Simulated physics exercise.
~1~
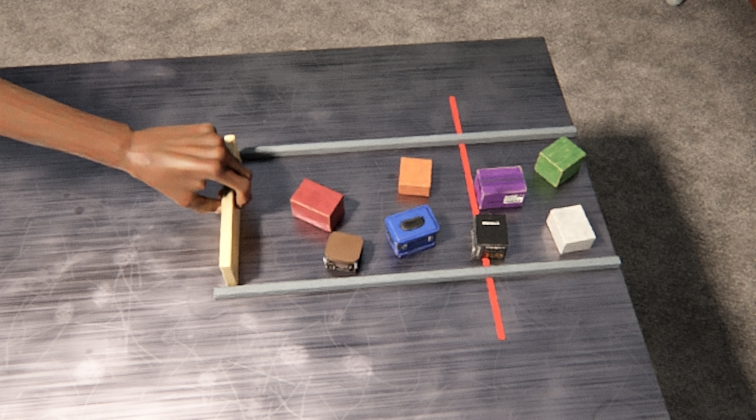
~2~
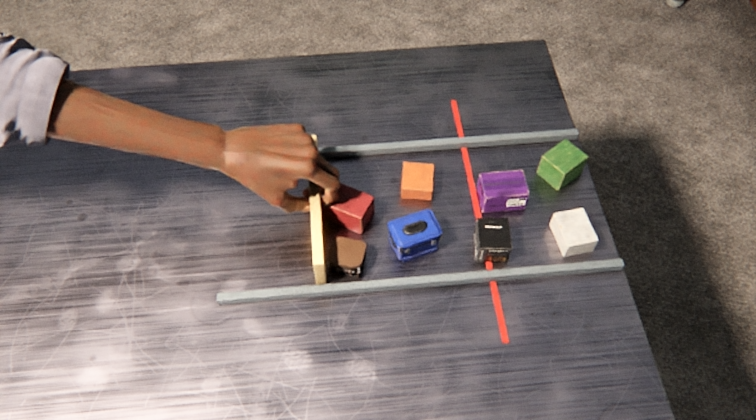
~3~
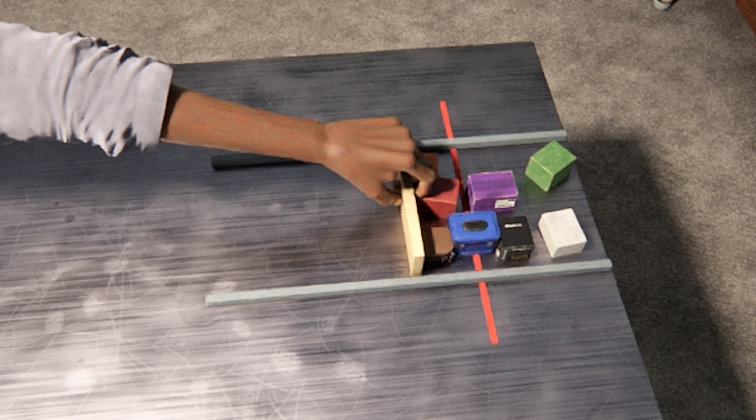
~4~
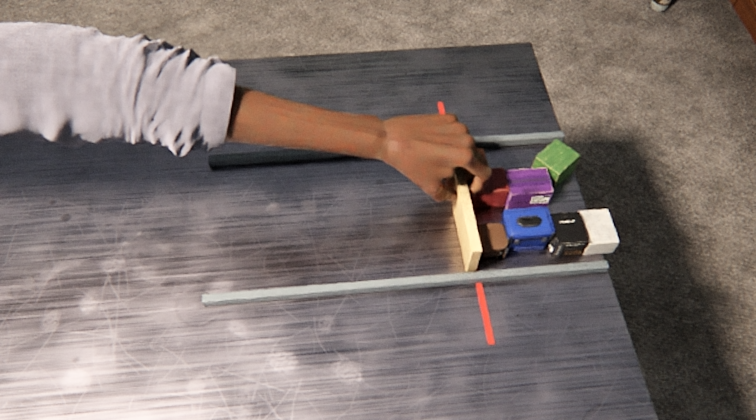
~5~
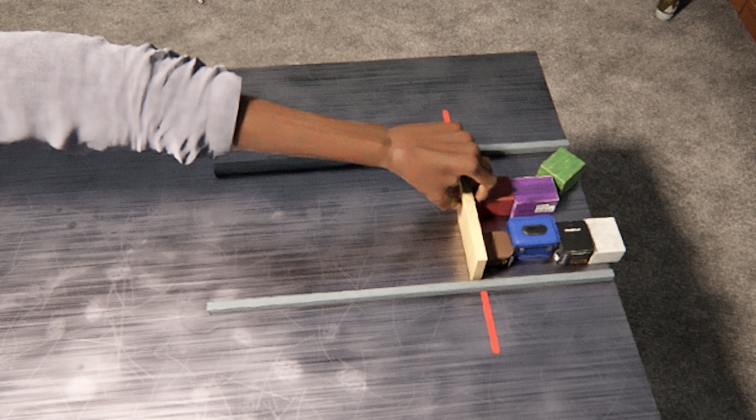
The clip shows a hand sliding an upright wooden board rightward between two rails on a dark table, pushing red, brown, blue, orange, purple, black and white items together past a red line, then stopping with all eight items still on the table near its edge.
